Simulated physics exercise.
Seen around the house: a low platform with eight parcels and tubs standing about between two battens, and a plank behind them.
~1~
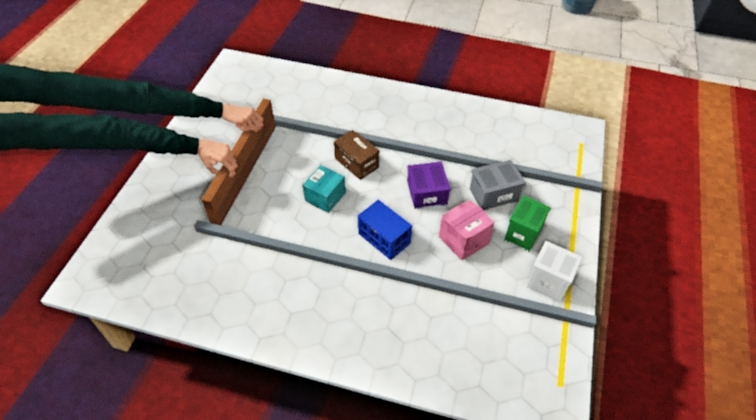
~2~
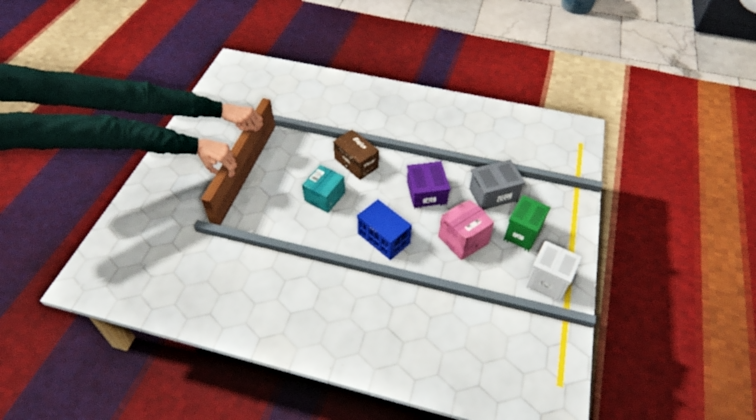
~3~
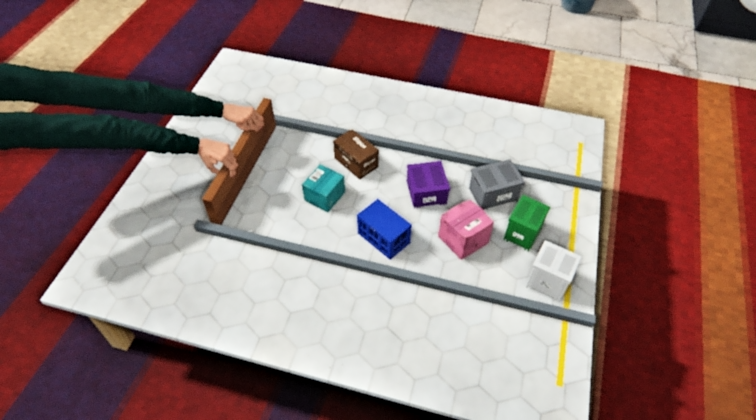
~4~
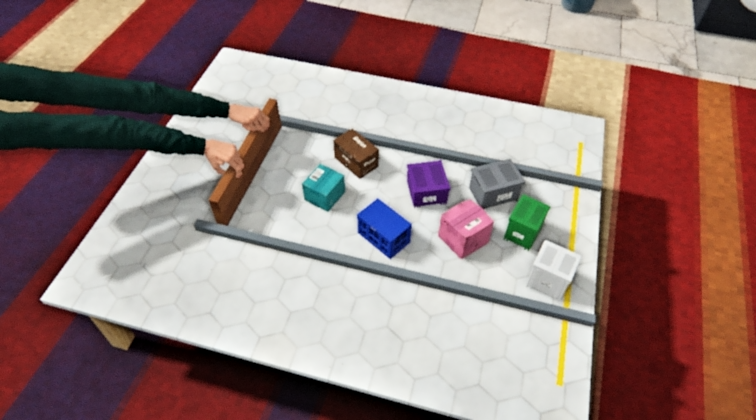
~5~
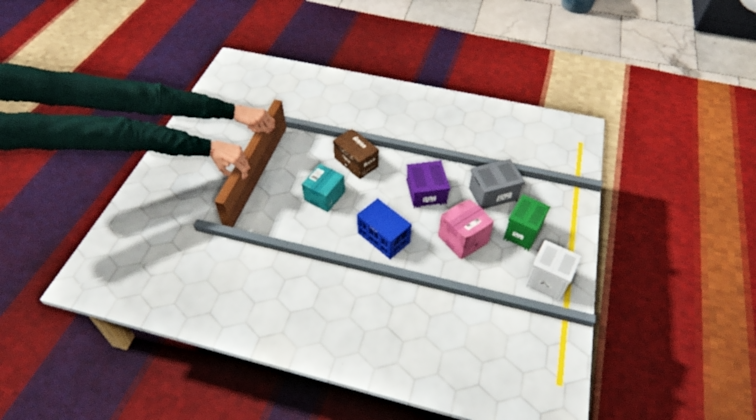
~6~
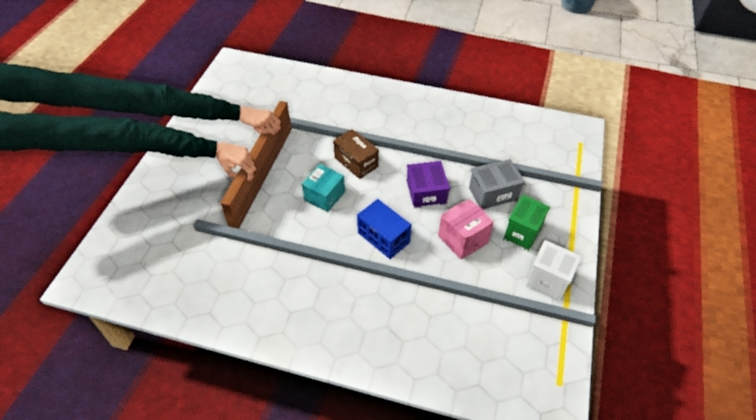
A wooden plank, pushed by two hands, slides slightly right toward motionless coloured boxes between rails.
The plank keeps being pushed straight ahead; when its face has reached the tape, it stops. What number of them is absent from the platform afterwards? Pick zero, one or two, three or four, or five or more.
Five or more of them.
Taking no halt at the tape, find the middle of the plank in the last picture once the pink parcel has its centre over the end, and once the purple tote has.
(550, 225) and (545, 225), more or less.
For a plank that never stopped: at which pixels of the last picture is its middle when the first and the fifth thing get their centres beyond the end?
In pixels, around (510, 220) followed by around (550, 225).
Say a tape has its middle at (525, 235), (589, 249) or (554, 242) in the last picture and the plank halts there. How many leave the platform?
2, 8, 5.
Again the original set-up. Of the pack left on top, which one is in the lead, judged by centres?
That one's the brown box.
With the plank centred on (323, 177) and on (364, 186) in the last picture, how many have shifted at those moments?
By then 2, and 4.
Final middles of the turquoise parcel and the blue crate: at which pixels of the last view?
The turquoise parcel comes to rest close to (591, 245), while the blue crate rests close to (587, 286).
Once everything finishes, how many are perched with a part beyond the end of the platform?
It's 3.
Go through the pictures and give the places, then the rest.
In the first frame, white tote (553, 273); green tote (527, 224); grey tote (496, 186); plank (242, 160); tape (573, 246).
In the second frame, green tote (526, 224); brown box (356, 155).
In the third frame, grey tote (496, 185); plank (243, 159).
In the fourth frame, white tote (553, 271); purple tote (427, 184).
In the fifth frame, green tote (526, 223); pink parcel (465, 229).
In the sixth frame, white tote (552, 272); green tote (526, 223); grey tote (495, 185); plank (260, 163); tape (572, 245).
Early on, none off yet; white tote at rest near (552, 272); green tote at rest near (526, 223); grey tote at rest near (495, 185).
A while later, none off yet; white tote at rest near (552, 272); green tote travelled a little near (547, 230); grey tote travelled about its own width near (535, 187).
Finally, the number that fall off is five or more; lost, purple tote, pink parcel, grey tote, green tote and white tote.
